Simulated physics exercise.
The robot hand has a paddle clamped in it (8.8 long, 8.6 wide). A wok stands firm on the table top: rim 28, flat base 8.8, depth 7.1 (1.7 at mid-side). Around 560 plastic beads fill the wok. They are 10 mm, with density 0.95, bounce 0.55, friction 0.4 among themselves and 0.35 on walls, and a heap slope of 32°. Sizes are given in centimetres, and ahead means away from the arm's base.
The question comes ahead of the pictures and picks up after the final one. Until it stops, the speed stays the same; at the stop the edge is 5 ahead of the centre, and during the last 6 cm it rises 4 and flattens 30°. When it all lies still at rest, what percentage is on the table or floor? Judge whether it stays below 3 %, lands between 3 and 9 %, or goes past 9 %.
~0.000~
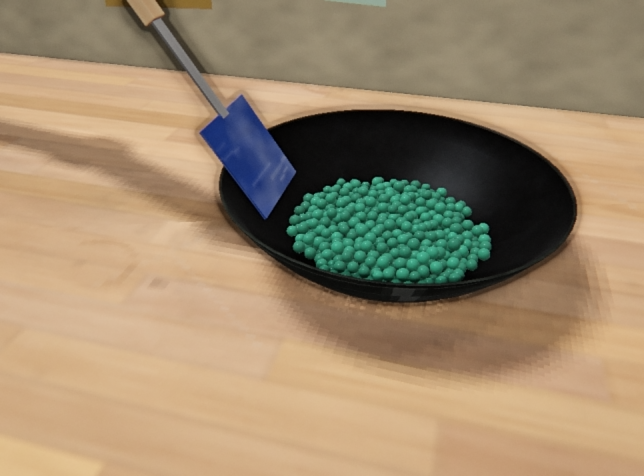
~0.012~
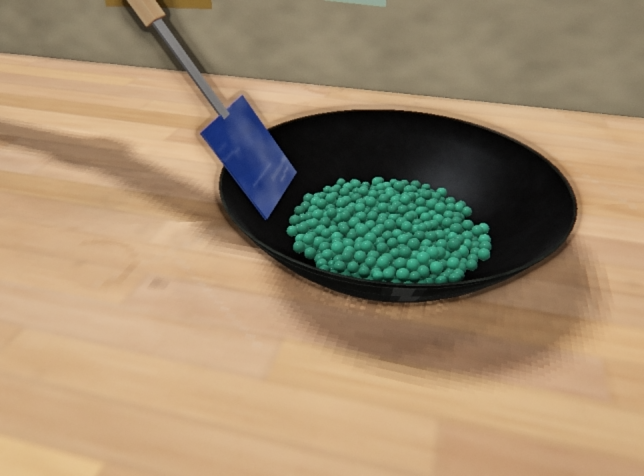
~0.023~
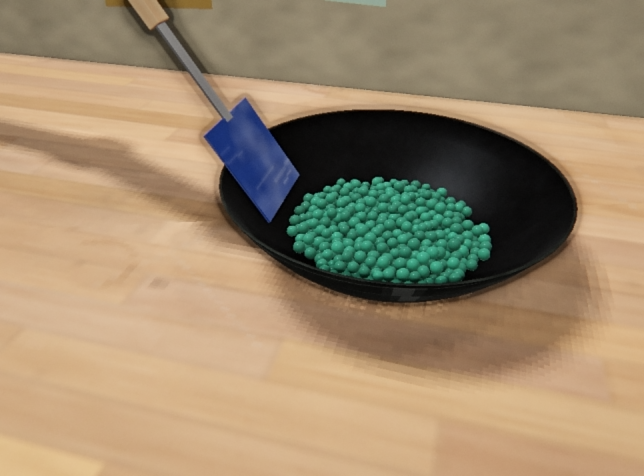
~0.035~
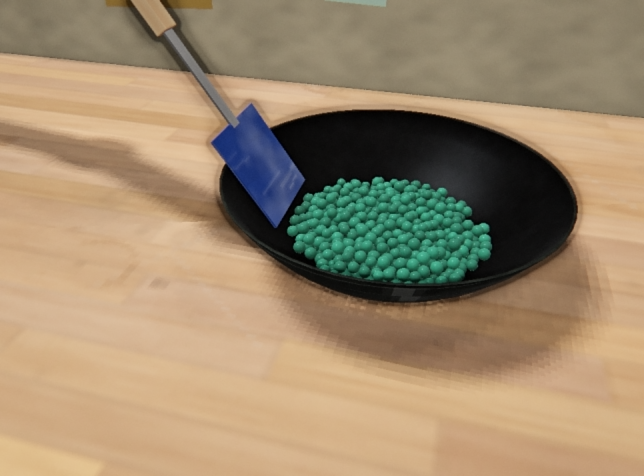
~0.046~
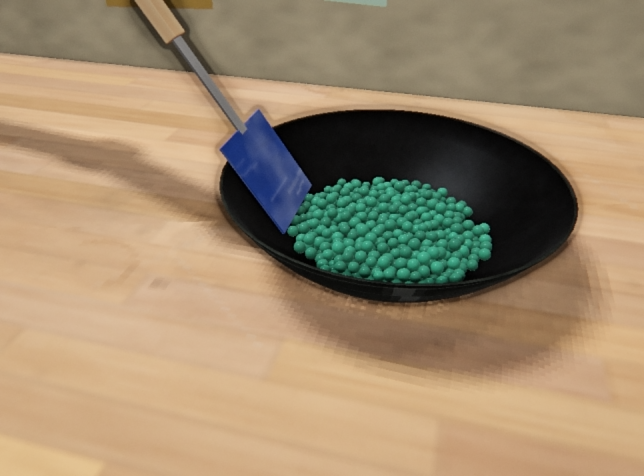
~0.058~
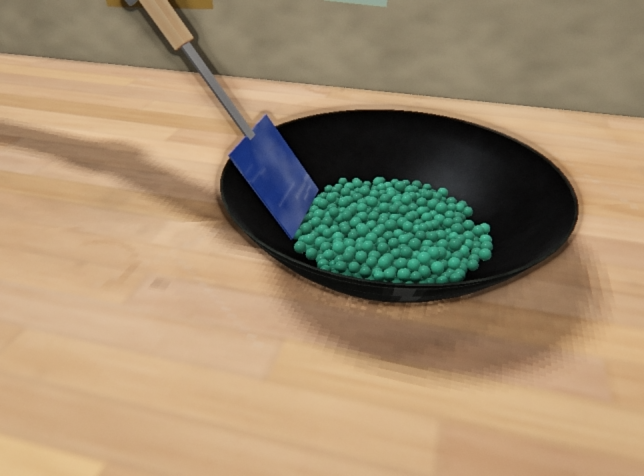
It stays below 3 %.
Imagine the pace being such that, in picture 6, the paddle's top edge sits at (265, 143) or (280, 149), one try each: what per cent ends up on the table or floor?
Try one roughly 0 per cent; try two roughly 10 per cent.
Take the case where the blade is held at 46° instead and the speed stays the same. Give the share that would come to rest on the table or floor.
Around 0 in a hundred.
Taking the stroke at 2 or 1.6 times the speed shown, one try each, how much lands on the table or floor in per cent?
First try around 5 %, second try around 0 %.
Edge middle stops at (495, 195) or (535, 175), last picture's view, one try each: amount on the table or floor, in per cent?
About 0 and 25 per cent.
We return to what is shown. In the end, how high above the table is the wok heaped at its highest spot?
Near 5.5 centimetres high.
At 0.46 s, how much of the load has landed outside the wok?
That would be near 0 per cent, give or take.
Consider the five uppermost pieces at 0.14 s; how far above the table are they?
Roughly 4 centimetres.
After 0.14 s, sloping 55°, highest piece 5 above the table; 563 in the wok.
After 0.22 s, sloping 42°, highest piece 6 above the table; 563 in the wok.
After 0.46 s, sloping 25°, highest piece 6 above the table; 563 in the wok.
After 1.51 s, sloping 25°, highest piece 5 above the table; 563 in the wok.
In the end, 563 in the wok. That is 0 % on the table or floor.
